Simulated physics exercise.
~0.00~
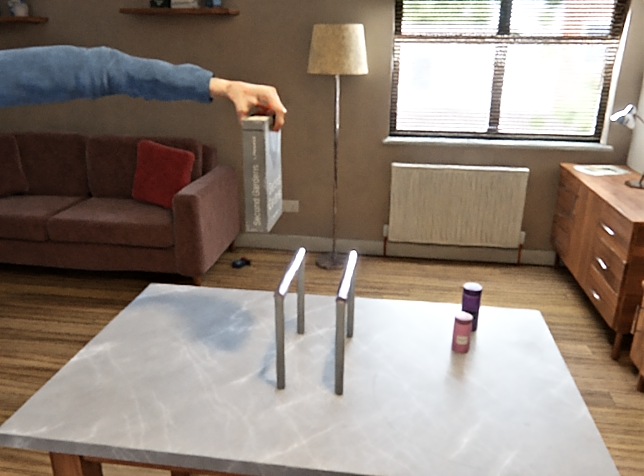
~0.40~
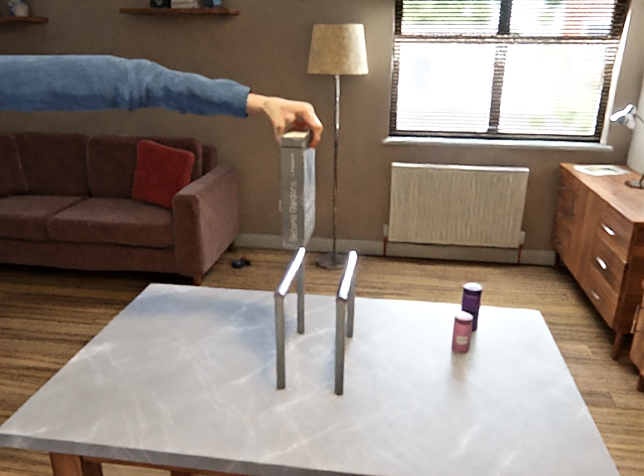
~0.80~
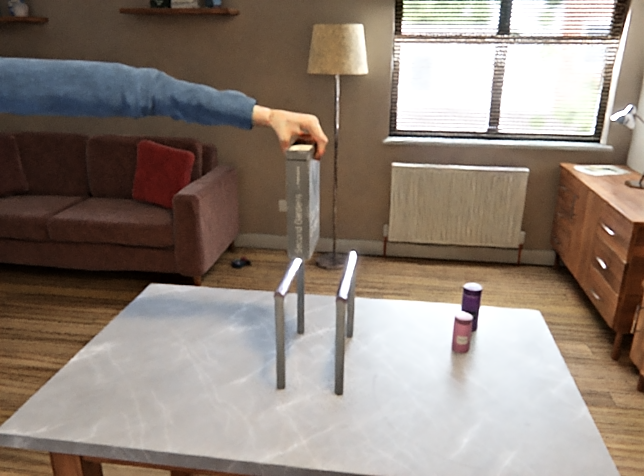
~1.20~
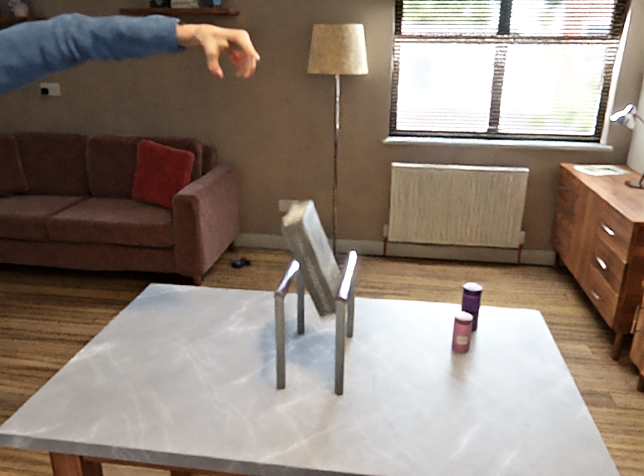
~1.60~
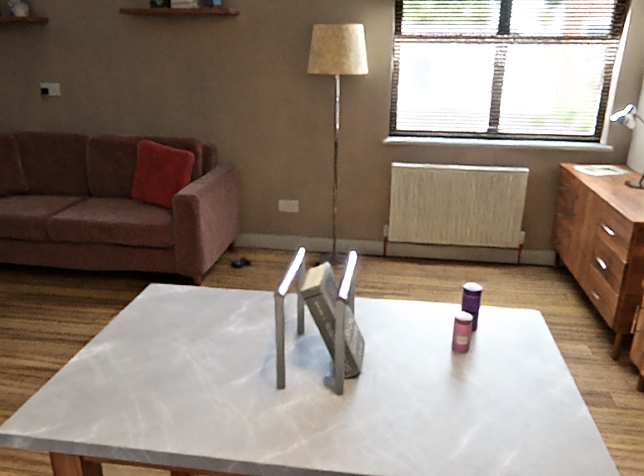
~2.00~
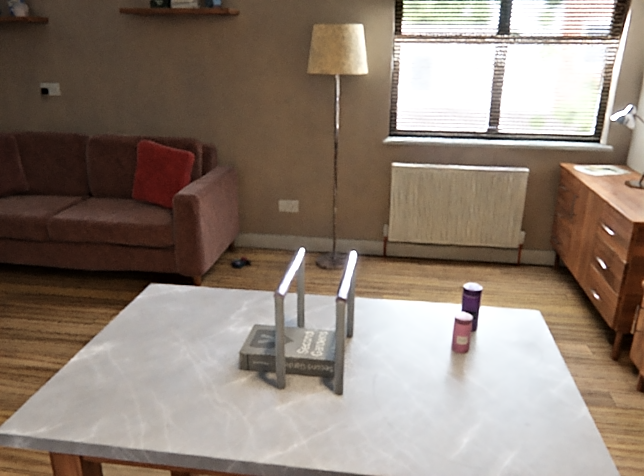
To begin with, a hand in a blue sleeve holds a grey book upright above a pale table, where a metal stand with two parallel top bars sits to the left of a pink shaker and a purple shaker. The hand carries the book right and lowers it until it is over the gap. Then the fingers let go and the arm draws back to the left, as the book drops, tilting between the bars. It slips down through the gap, still leaning, and ends lying on its side on the tabletop beneath the stand, while both shakers stay standing in place.
